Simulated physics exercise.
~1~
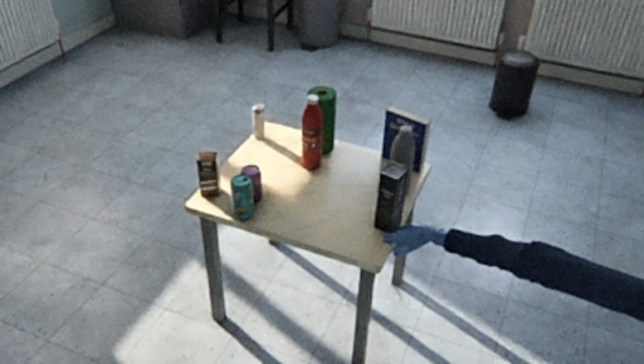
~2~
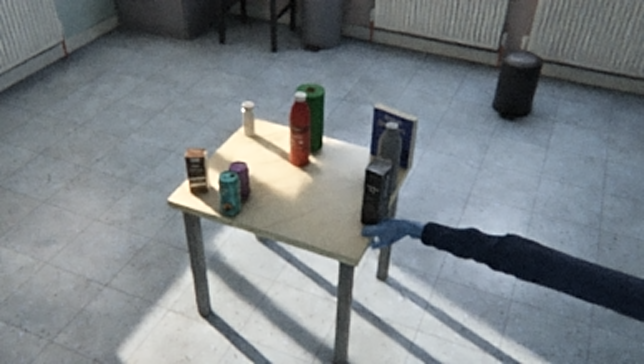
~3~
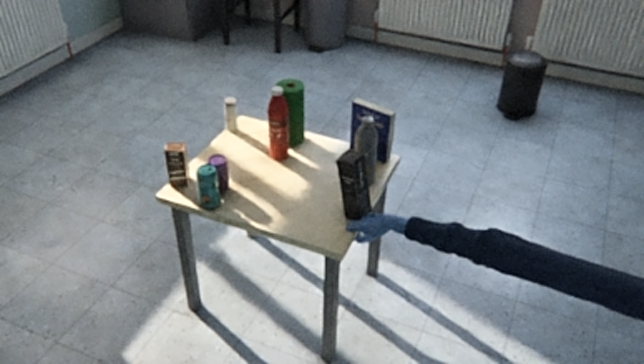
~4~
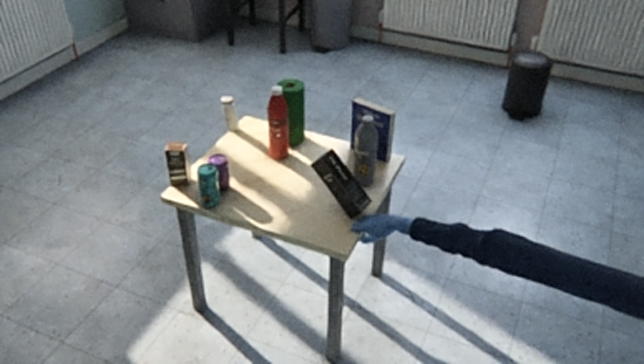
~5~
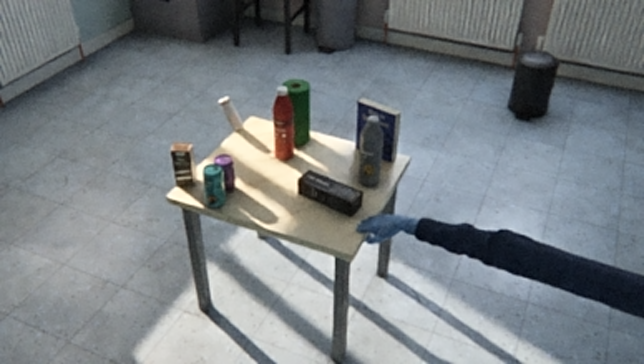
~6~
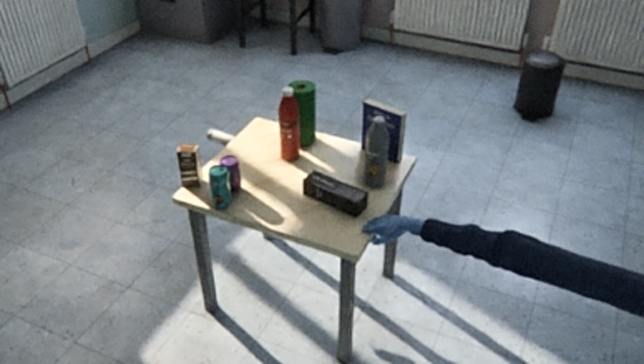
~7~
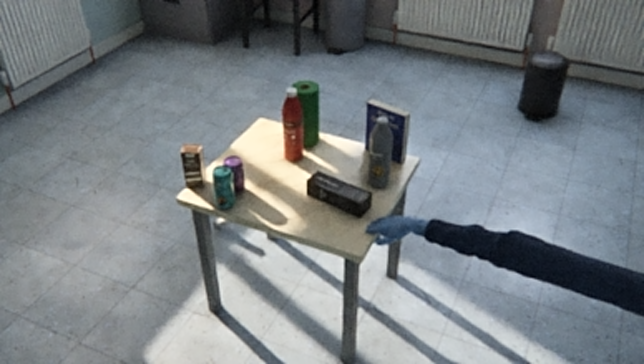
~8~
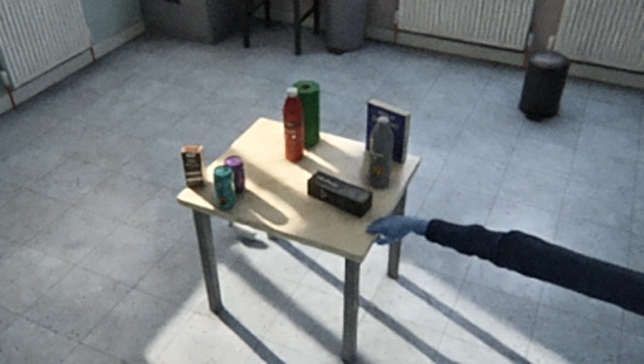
In a grey-tiled room with radiators along the back wall, seen from above at an angle, a small pale table stands in slanting sunlight. Brown, turquoise and purple containers stand at its left, a white shaker, red bottle and green roll towards the back, and a black carton, grey bottle and blue book at the right. A blue-gloved hand at the near right corner moves left with the table. The black carton tips leftward and falls onto its side, while the white shaker leans, topples and drops off the back left edge. The shaker ends on the floor, the carton lies on the tabletop, and everything else remains upright.
